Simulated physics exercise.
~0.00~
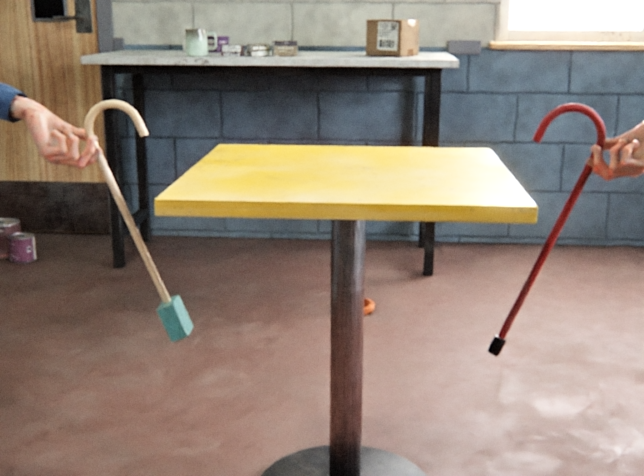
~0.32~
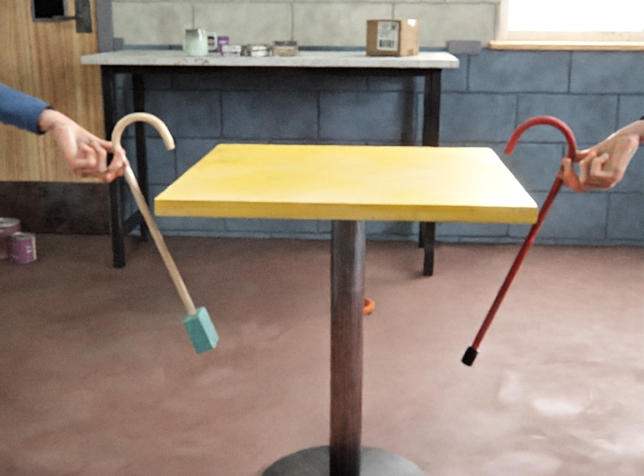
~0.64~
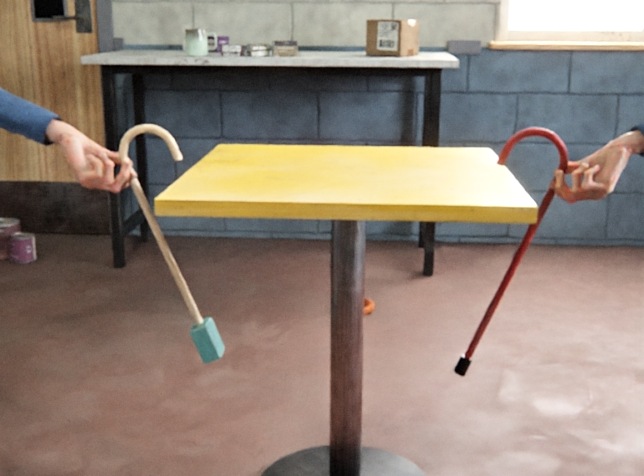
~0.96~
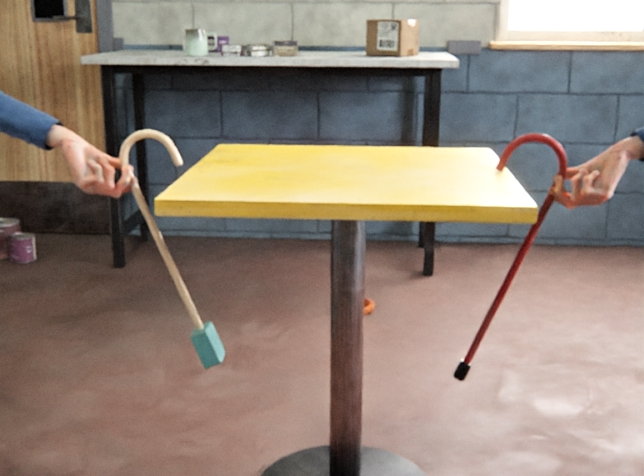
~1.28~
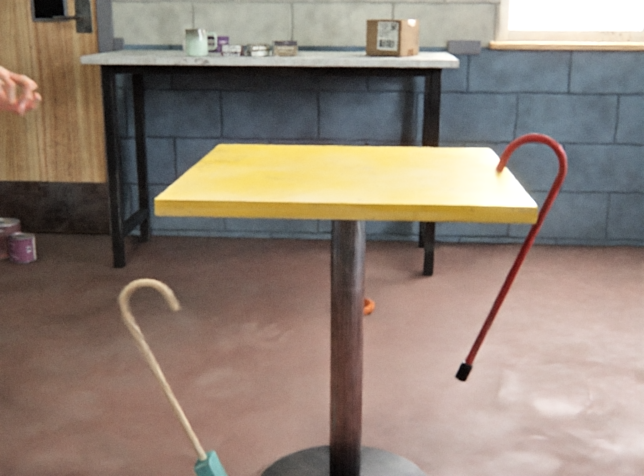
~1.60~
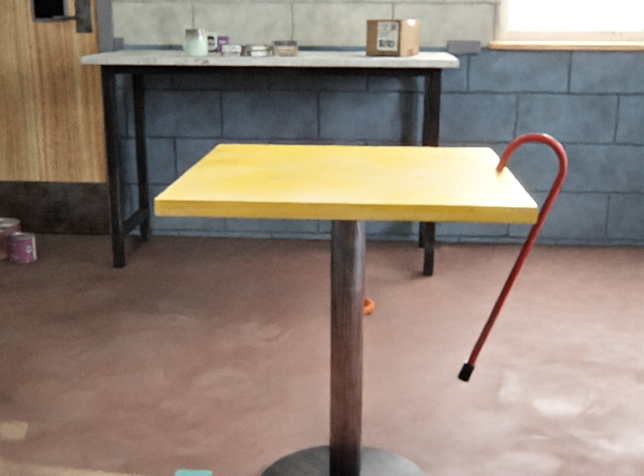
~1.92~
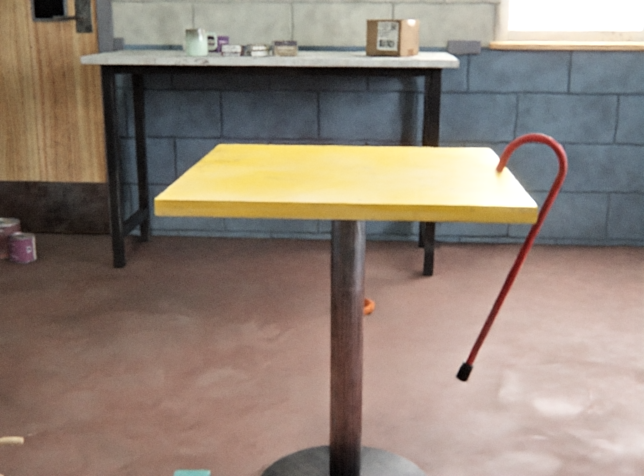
A bright yellow table on a dark central post stands in a workshop-like room, seen from the front and slightly above, with a workbench against a blue block wall behind. At the left, a hand holds a pale, hook-handled stick with a turquoise brush-like block at its end, while another at the right holds a red cane. Both hands move their hooks inward to the table's edges. The hands then let go and withdraw. The turquoise-ended one drops to the floor, mostly out of view, while the red cane stays hanging from the right edge.
